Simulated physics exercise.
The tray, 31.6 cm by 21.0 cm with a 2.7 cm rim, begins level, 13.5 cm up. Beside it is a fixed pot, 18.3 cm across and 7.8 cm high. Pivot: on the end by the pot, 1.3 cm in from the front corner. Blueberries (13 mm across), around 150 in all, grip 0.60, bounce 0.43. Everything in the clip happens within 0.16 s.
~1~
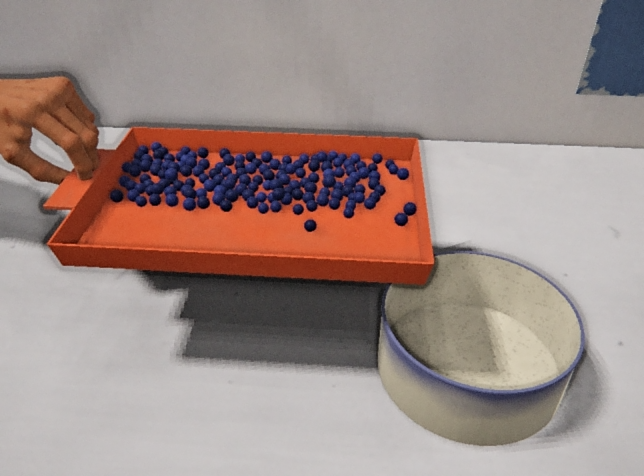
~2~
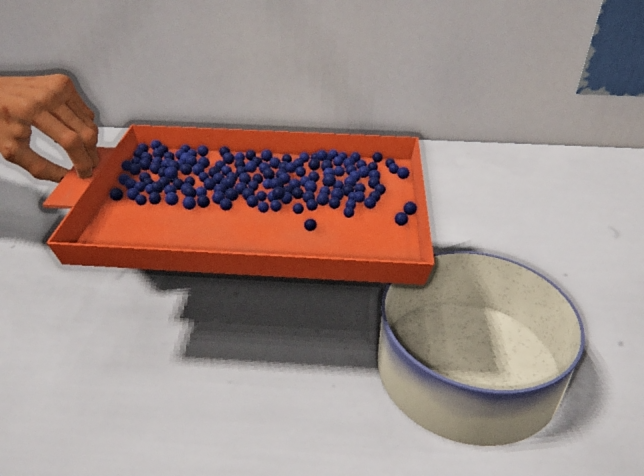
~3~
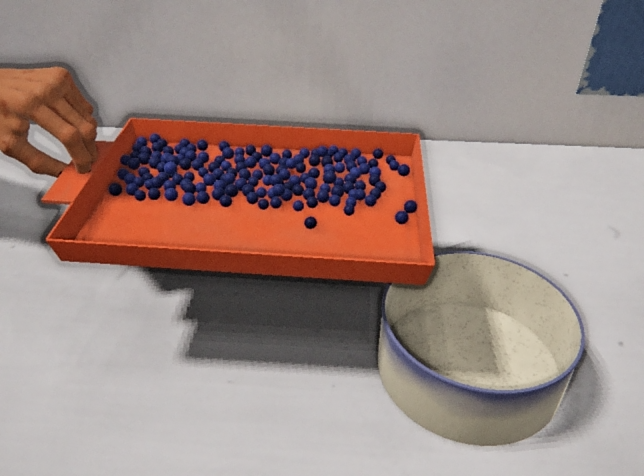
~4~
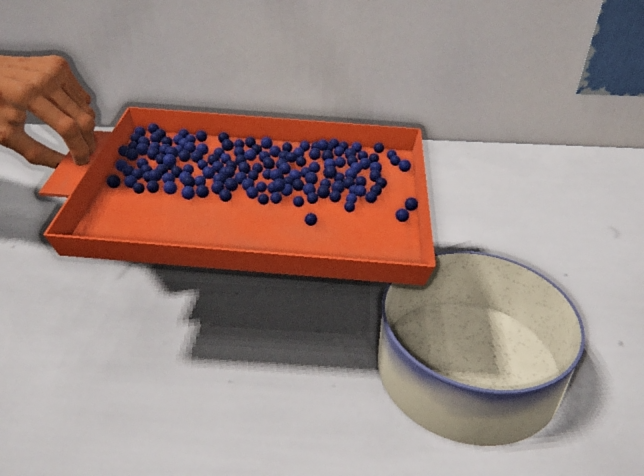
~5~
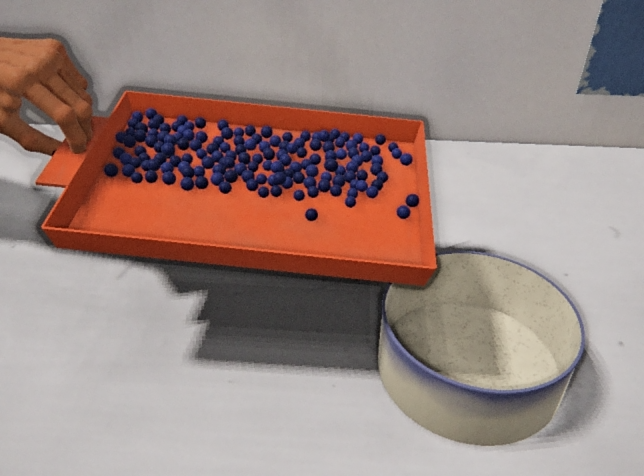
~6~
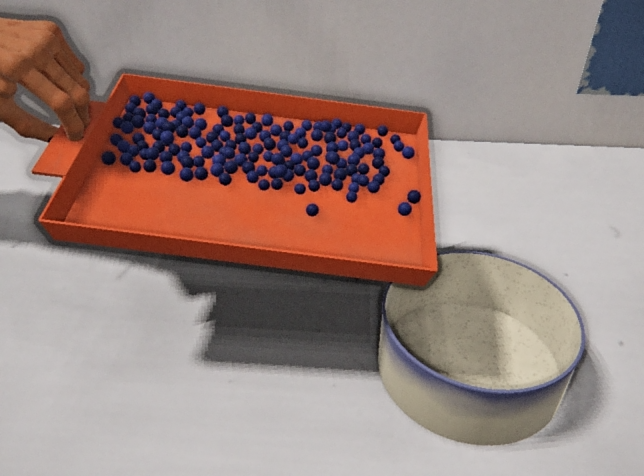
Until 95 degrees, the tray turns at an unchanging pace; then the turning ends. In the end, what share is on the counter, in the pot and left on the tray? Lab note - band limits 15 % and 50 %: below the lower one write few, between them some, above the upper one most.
Counter = most; pot = some; tray = few.
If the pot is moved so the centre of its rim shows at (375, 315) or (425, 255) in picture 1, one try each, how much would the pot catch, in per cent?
Near 40 and 0 percent, one try each.
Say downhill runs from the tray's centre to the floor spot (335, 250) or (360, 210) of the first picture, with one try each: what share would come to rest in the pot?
That would be close to 85 per cent, then close to 35 per cent.
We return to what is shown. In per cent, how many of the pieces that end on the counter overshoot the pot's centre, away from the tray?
Around 30 in a hundred.
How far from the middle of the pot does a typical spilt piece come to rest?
That comes to near 16 cm.
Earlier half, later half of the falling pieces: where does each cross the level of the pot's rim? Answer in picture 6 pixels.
(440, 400) or so first, later (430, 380).
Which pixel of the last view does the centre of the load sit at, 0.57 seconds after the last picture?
Near (400, 274).
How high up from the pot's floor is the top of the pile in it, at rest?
My guess is around 2.0 centimetres.
Then, 0.34 s after the last picture, tilt 53 degrees; the tray holds 100 %, the pot 0 %.
Then, 0.57 s after the last picture, tilt 80 degrees; the tray holds 80 %, the pot 0 %.
Then, 0.91 s after the last picture, tilt 95 degrees; the tray holds 15 %, the pot 20 %.
In the end, counter 65 %, pot 30 %, tray 0 %.
